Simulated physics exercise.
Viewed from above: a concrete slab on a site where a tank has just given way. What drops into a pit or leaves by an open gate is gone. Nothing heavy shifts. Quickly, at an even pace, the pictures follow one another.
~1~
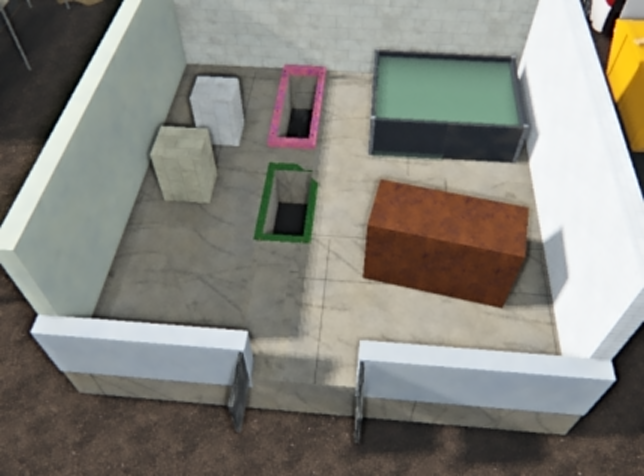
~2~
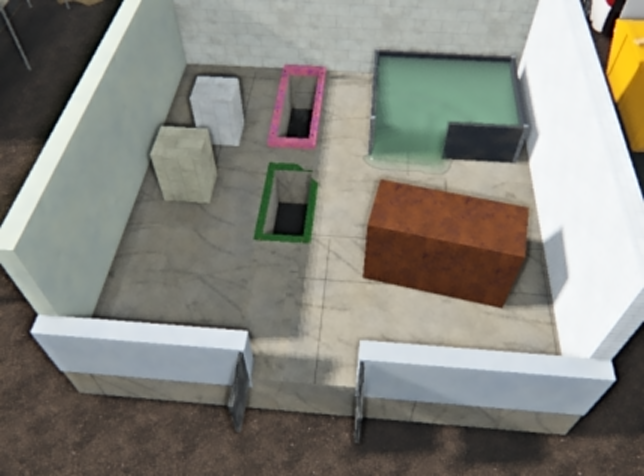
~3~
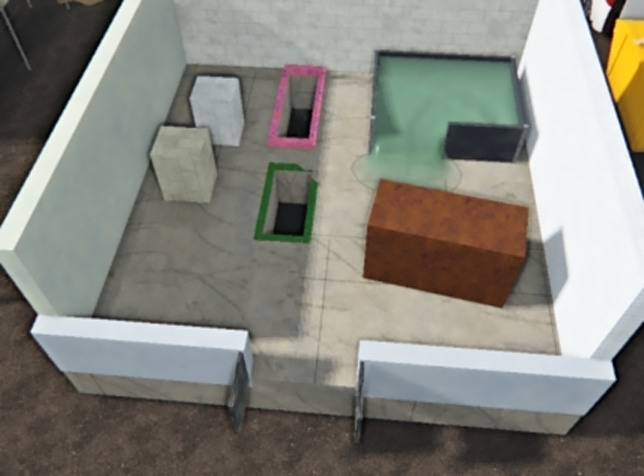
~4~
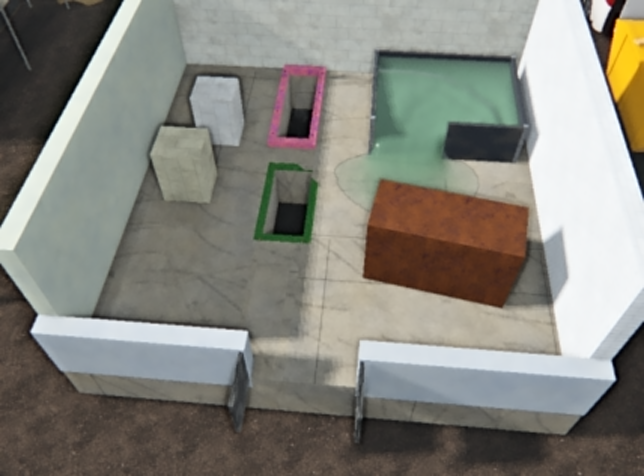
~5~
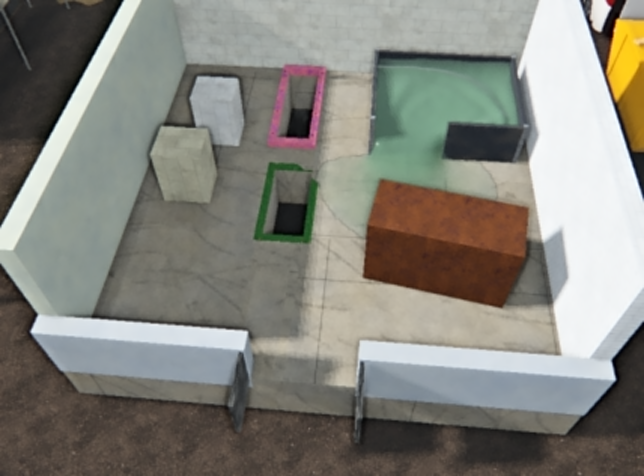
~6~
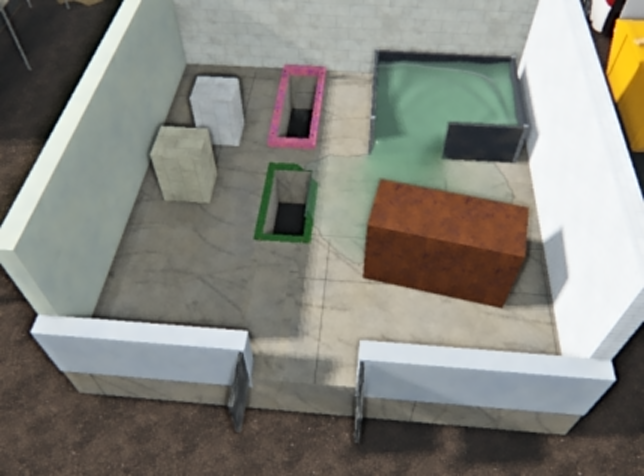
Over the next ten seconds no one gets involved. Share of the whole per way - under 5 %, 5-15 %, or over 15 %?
Gate 5-15 %, green pit over 15 %, pink pit under 5 %.
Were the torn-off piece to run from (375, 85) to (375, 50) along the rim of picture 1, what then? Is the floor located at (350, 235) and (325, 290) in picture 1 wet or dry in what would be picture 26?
Going one by one: Sodden and then puddle-free.
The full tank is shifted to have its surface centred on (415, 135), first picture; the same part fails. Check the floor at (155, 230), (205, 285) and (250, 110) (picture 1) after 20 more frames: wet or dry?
In order: Inundated, then inundated, then unflooded.
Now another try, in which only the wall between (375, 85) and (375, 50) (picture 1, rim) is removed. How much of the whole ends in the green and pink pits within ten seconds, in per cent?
In per cent: Green 2, pink 55.
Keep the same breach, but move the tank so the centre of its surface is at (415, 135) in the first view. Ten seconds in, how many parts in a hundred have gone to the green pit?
Share in the green pit - 20 in a hundred.
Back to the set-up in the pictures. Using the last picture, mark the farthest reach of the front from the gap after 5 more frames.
Approximate pixel: (293, 350).
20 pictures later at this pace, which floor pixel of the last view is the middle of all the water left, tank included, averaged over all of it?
About (406, 189) in the last view.
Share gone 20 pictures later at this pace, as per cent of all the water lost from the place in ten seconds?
Approximately 35 %.
A moment on, water covers 25 % of the floor; the gate 0 %, the green pit 1 %, the pink pit 0 %.
Next, water covers 45 % of the floor; the gate 1 %, the green pit 5 %, the pink pit 0 %.
Then, water covers 55 % of the floor; the gate 3 %, the green pit 11 %, the pink pit 0 %.
Later, water covers 75 % of the floor; the gate 5 %, the green pit 20 %, the pink pit 0 %.
In the end, water covers 95 % of the floor; the gate 7 %, the green pit 30 %, the pink pit 0 %.
